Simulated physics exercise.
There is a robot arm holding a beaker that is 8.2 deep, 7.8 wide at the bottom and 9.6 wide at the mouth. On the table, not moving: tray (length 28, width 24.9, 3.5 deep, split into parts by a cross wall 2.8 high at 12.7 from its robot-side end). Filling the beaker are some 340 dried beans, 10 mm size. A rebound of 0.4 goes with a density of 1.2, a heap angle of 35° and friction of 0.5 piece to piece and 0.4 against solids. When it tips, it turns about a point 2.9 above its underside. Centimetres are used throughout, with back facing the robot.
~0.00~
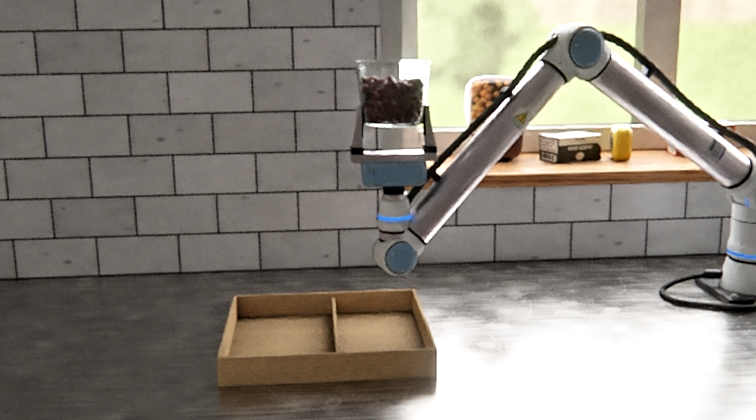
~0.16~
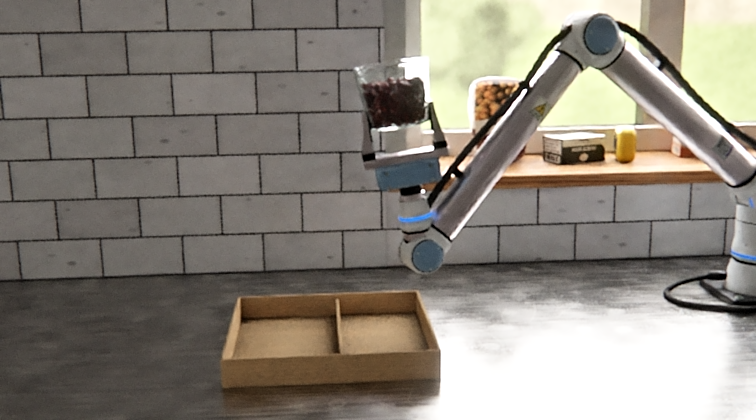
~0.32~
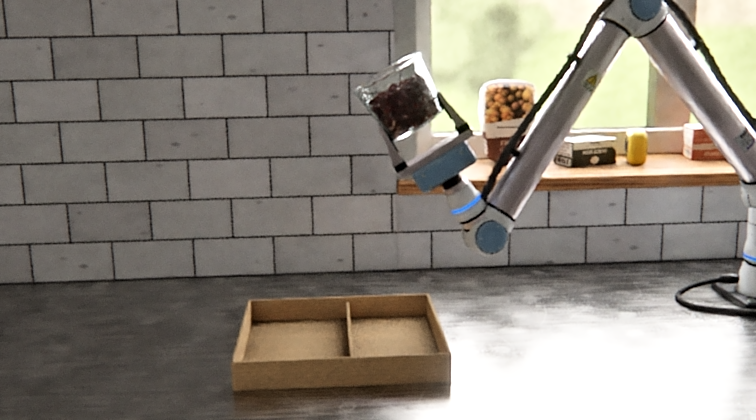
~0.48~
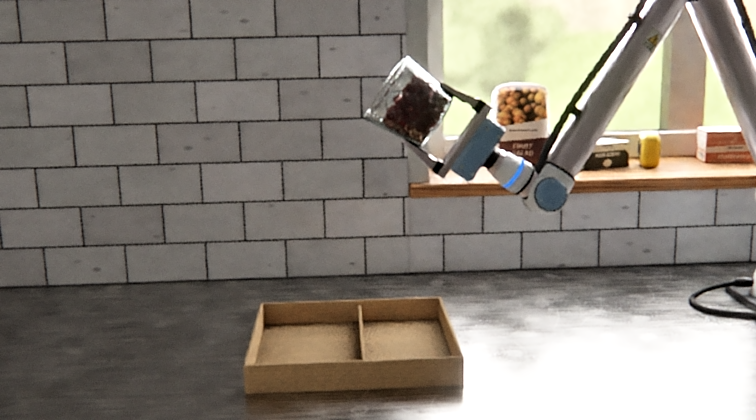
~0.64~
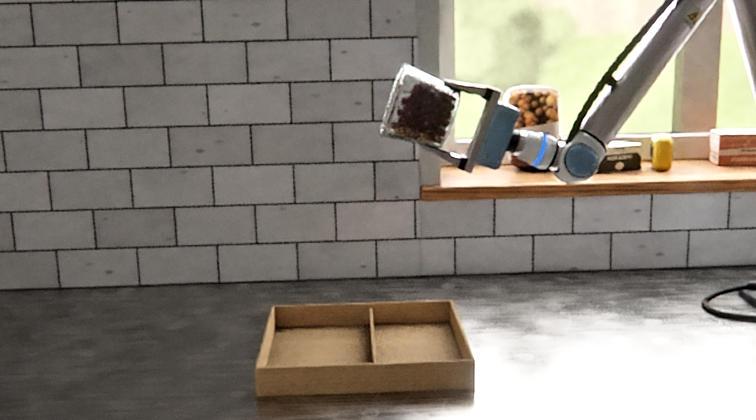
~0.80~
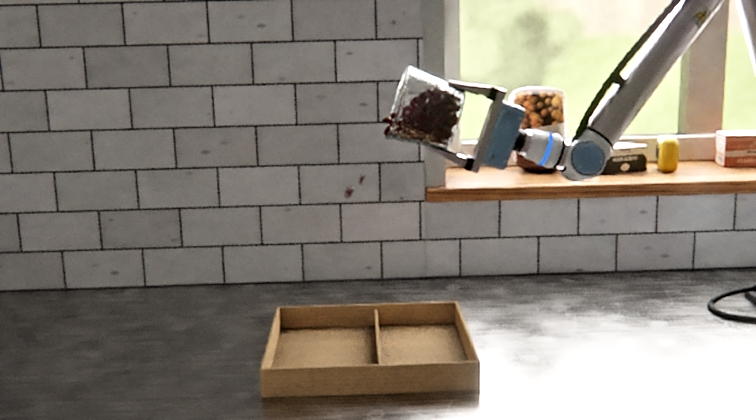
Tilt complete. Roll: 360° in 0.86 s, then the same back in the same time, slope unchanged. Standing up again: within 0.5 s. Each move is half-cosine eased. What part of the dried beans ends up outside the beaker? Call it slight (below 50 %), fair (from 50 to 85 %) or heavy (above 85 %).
I would call it slight, below 50 %.
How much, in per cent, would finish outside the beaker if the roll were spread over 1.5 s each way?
It would come to around 40 percent.
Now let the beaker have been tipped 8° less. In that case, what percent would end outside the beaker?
10 per cent or so.
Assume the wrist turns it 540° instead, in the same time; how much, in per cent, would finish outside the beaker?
Share: Close to 20 %.
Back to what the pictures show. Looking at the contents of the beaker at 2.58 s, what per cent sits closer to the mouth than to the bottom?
Close to 35 per cent is in the half by the mouth.
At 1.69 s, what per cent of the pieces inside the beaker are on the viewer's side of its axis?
Some 60 percent of the contents is nearer the viewer than the centre line.
After 1.69 s, tipped 71°, highest piece 38 above the table; 285 in the beaker, 44 in the far-side part, 1 on the table or floor, 8 in flight or on a rim.
After 2.58 s, tipped 69°, highest piece 38 above the table; 235 in the beaker, 86 in the far-side part, 2 in the robot-side part, 2 on the table or floor, 13 in flight or on a rim.
After 3.22 s, upright, highest piece 39 above the table; 233 in the beaker, 101 in the far-side part, 2 in the robot-side part, 2 on the table or floor.
After 3.92 s, upright, highest piece 39 above the table; 233 in the beaker, 101 in the far-side part, 2 in the robot-side part, 2 on the table or floor.
In the end, 233 in the beaker, 101 in the far-side part, 2 in the robot-side part, 2 on the table or floor. That is 31 % outside the beaker.
